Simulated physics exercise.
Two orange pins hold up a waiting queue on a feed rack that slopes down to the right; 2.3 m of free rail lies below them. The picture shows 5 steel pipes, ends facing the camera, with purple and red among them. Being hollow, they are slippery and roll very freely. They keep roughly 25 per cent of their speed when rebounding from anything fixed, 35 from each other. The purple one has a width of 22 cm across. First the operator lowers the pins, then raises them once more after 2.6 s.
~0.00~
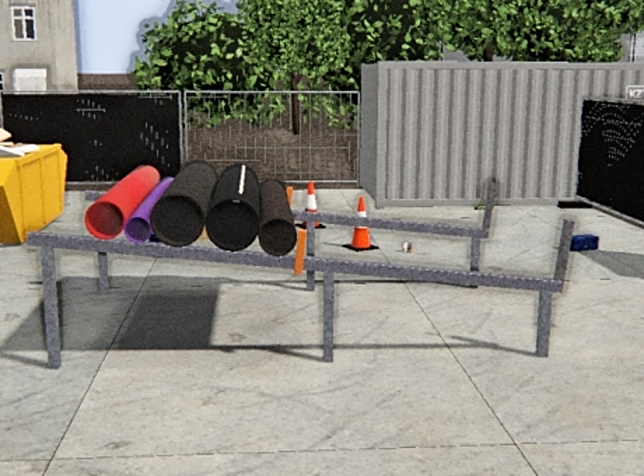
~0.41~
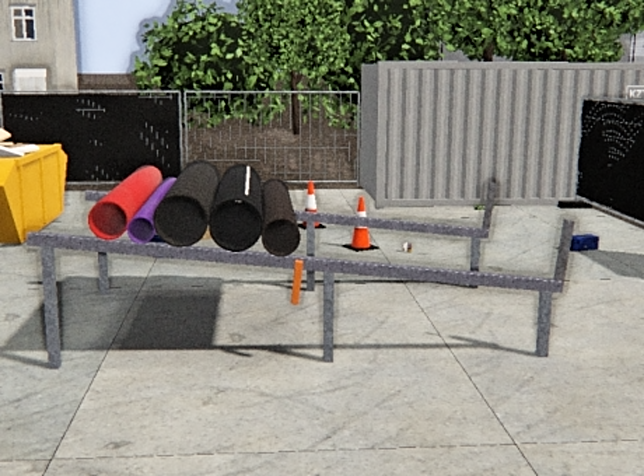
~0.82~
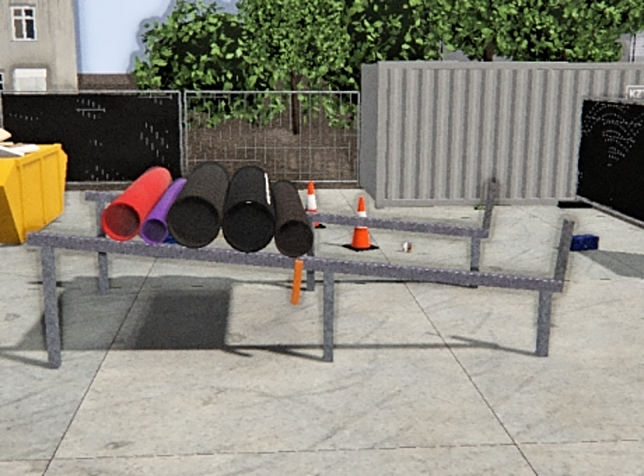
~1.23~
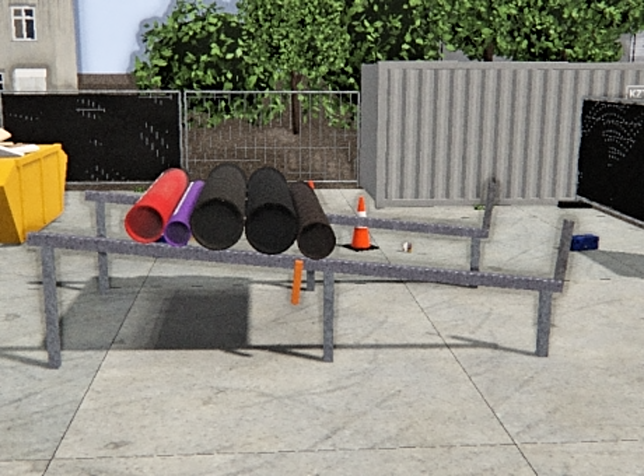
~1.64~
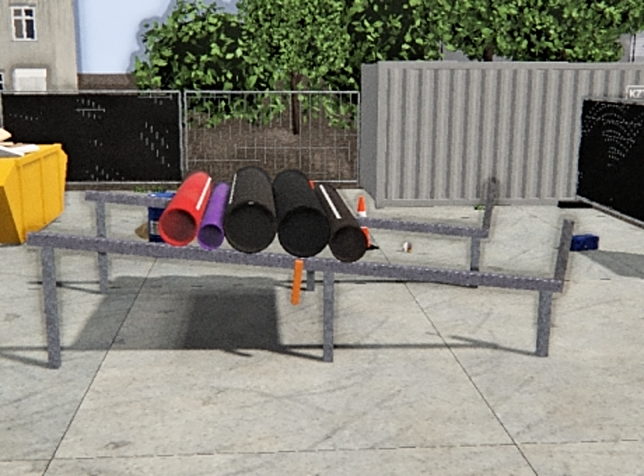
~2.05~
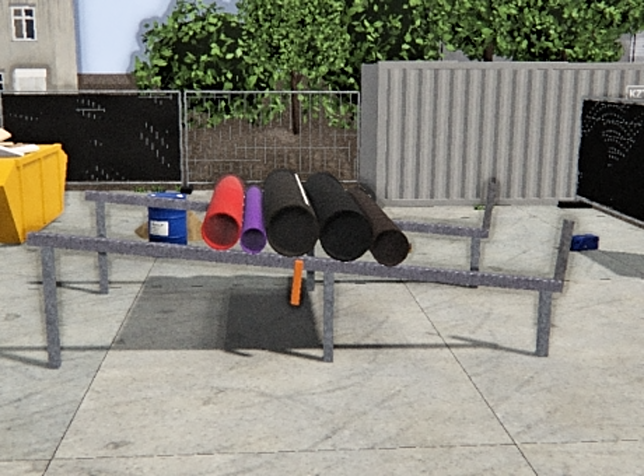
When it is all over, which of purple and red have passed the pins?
The purple pipe passes the pins, the red passes the pins.
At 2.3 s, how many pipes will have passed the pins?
By then the number is 3.
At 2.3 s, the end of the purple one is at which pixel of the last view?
That would be about (284, 244) in pixels.
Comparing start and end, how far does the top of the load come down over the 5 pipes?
25 cm.
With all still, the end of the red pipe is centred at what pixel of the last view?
Near pixel (381, 247).
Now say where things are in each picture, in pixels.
In the first frame, purple (138, 230), red (104, 221); pins up; the rack falls 6°.
In the second frame, purple (141, 230), red (108, 221); pins down.
In the third frame, purple (154, 232), red (121, 222); pins down; the first has rolled 15 cm.
In the fourth frame, purple (177, 234), red (144, 225); pins down; the first has rolled 30 cm.
In the fifth frame, purple (210, 237), red (178, 228); pins down; the first has rolled 60 cm.
In the sixth frame, purple (253, 241), red (221, 232); pins down; the first has rolled 95 cm.
Then, 2.3 s in, purple is on the rails, 15 cm above the pins, rolling right; red is on the rails, 40 cm above the pins, rolling right; 3 of 5 have passed.
Then, 2.6 s in, purple is on the rails, 20 cm below the pins, rolling right; red is on the rails, 5 cm above the pins, rolling right; 4 of 5 have passed.
Then, 2.8 s in, purple is on the rails, 45 cm below the pins, rolling right; red is in the air, 20 cm below the pins, rolling right; 5 of 5 have passed.
In the end (5.2 s), purple is on the rails, 95 cm below the pins; red is on the rails, 65 cm below the pins; 5 of 5 have passed.
